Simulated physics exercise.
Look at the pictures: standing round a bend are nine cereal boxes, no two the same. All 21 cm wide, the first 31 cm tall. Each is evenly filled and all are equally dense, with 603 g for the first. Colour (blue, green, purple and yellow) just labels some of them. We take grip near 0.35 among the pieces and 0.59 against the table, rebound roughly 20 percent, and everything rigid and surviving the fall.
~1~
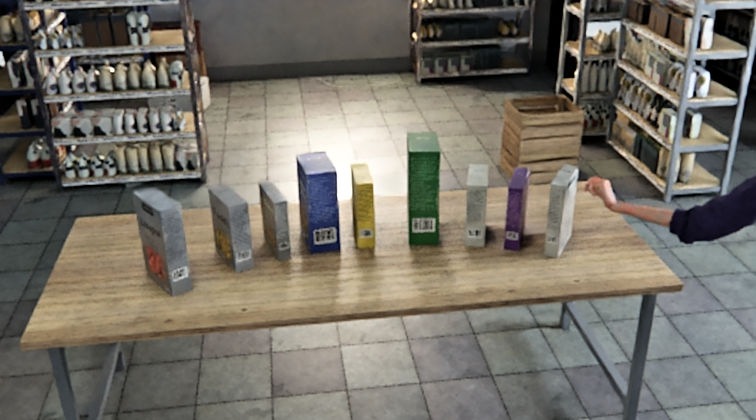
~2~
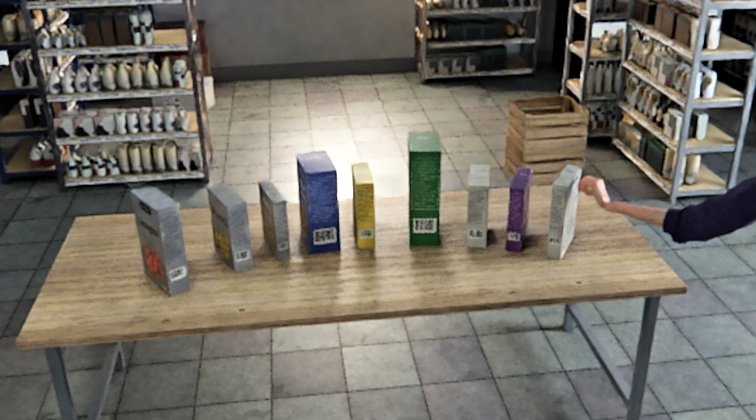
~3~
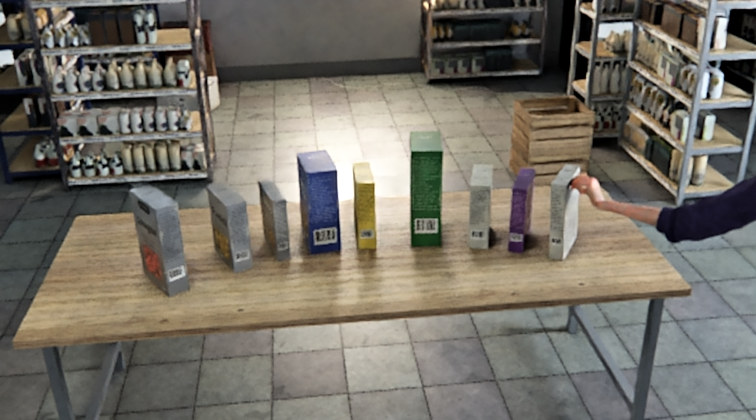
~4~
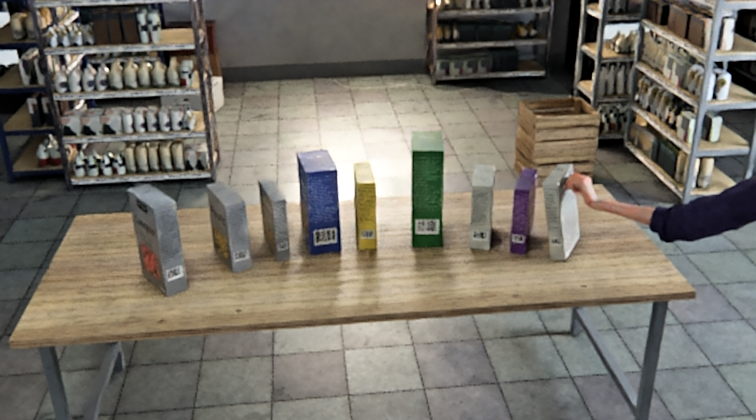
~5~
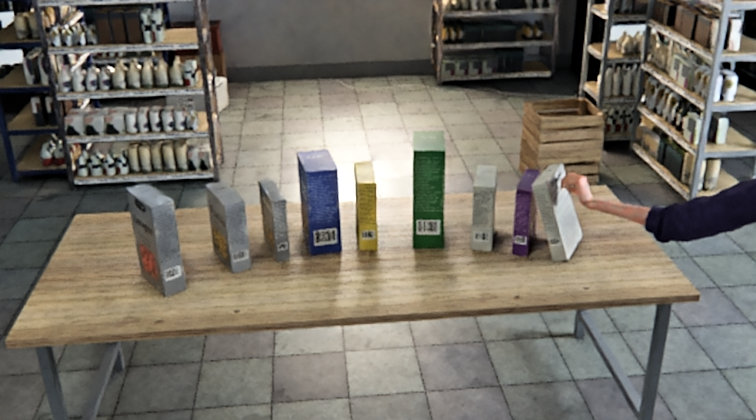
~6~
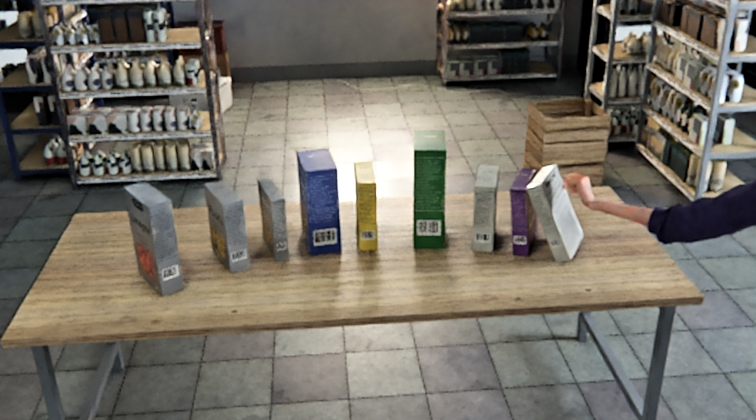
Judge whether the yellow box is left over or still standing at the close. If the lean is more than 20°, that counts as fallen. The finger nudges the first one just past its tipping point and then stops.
Stays up.
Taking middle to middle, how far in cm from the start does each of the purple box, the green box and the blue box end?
The purple one ends 10 cm from where it began, the green one 0 cm, and the blue one 0 cm.
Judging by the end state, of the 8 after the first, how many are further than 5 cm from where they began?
Count: 2.
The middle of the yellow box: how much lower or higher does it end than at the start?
Its middle finishes around 0 cm lower.
Then, 0.18 s past the last view, none of the 8 other boxes over, 1 disturbed; yellow box unmoved; purple box 18° from how it stood.
Then, 0.36 s past the last view, 1 of the 8 other boxes over; yellow box unmoved; purple box 31° from how it stood.
In the end, 2 of the 8 other boxes over; yellow box unmoved; purple box 39° from how it stood; green box unmoved. Six left standing. From the last view, middles, yellow box near (366, 205), purple box near (504, 212).
